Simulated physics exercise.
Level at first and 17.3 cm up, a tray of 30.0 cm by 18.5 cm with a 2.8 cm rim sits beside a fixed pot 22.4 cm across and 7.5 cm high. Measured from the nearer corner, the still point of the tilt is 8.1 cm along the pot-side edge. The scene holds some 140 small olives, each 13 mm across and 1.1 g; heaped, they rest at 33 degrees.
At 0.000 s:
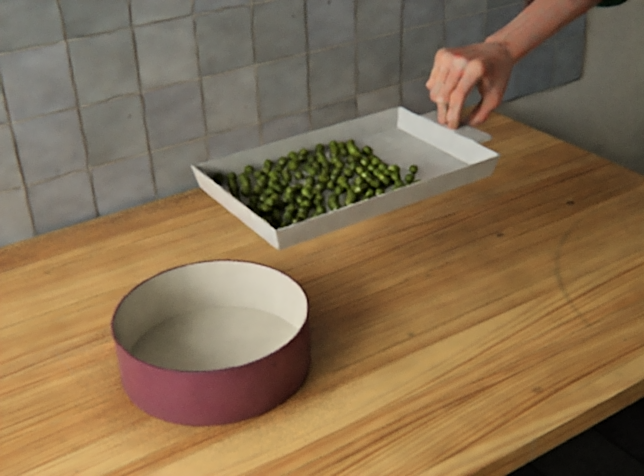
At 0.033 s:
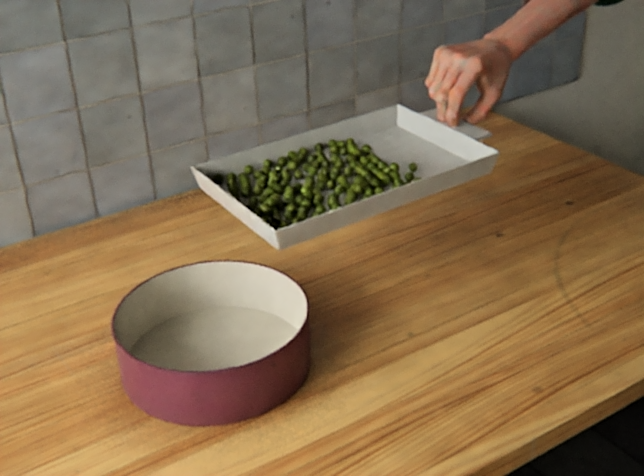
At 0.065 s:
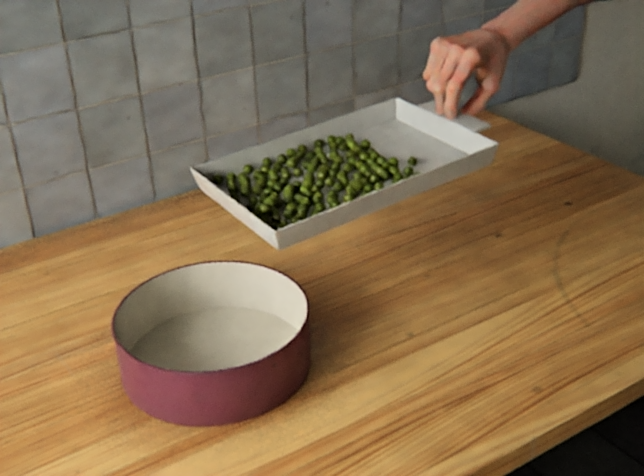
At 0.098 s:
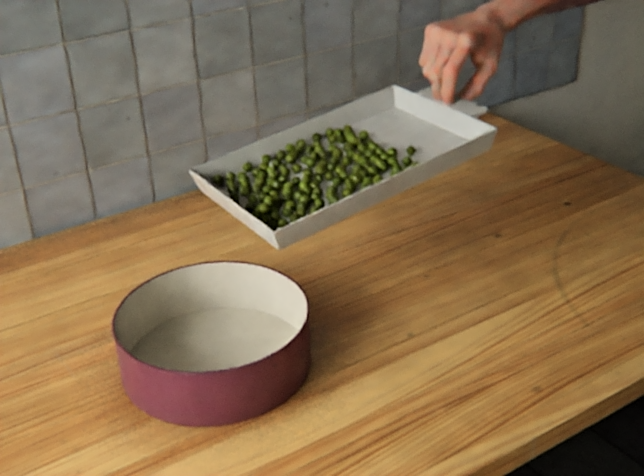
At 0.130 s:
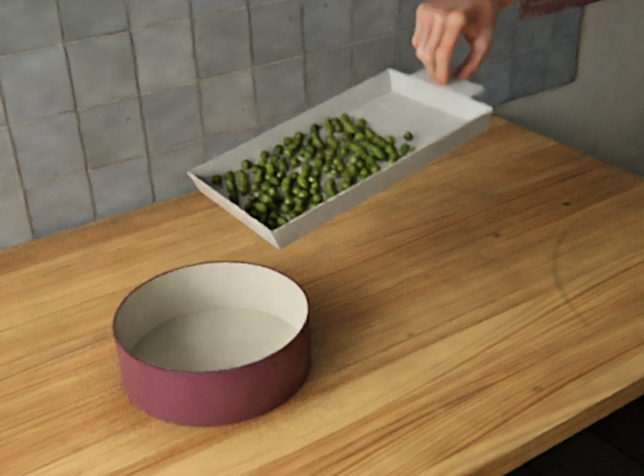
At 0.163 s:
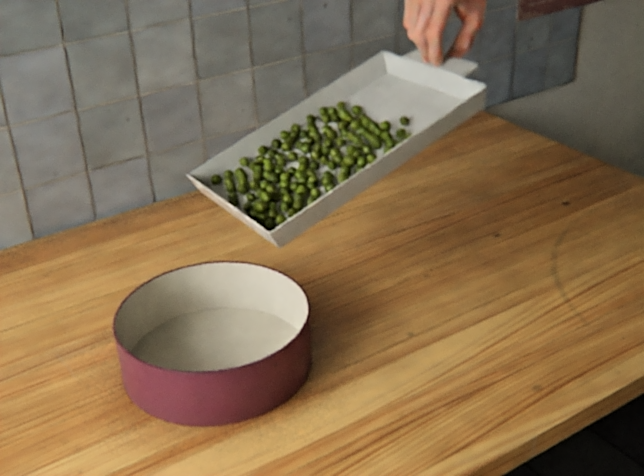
A hand lifts the right end of a white tray of small green olives.
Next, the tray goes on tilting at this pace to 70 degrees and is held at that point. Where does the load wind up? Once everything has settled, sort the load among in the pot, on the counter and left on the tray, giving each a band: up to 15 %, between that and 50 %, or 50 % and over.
Pot: Between 15 and 50 %; counter: Up to 15 %; tray: 50 % and over.
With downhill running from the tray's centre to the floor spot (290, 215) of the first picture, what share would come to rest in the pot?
Near 25 percent, give or take.
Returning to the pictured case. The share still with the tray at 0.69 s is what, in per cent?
Estimate: Near 80 in a hundred.
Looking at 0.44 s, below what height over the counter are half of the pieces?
I'd put it near 24 cm.
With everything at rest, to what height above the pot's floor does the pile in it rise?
Roughly 1.5 centimetres.
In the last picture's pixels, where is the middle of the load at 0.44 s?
Load centre: About (246, 162) px.
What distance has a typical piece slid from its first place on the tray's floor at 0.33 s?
I'd say close to 2 centimetres.
After 0.33 s, tilt 45 degrees; the tray holds 100 %, the pot 0 %.
After 0.44 s, tilt 63 degrees; the tray holds 100 %, the pot 0 %.
Then, at 0.69 s, tilt 70 degrees; the tray holds 80 %, the pot 10 %.
In the end, at 1.6 s, pot 25 %, counter 5 %, tray 70 %.
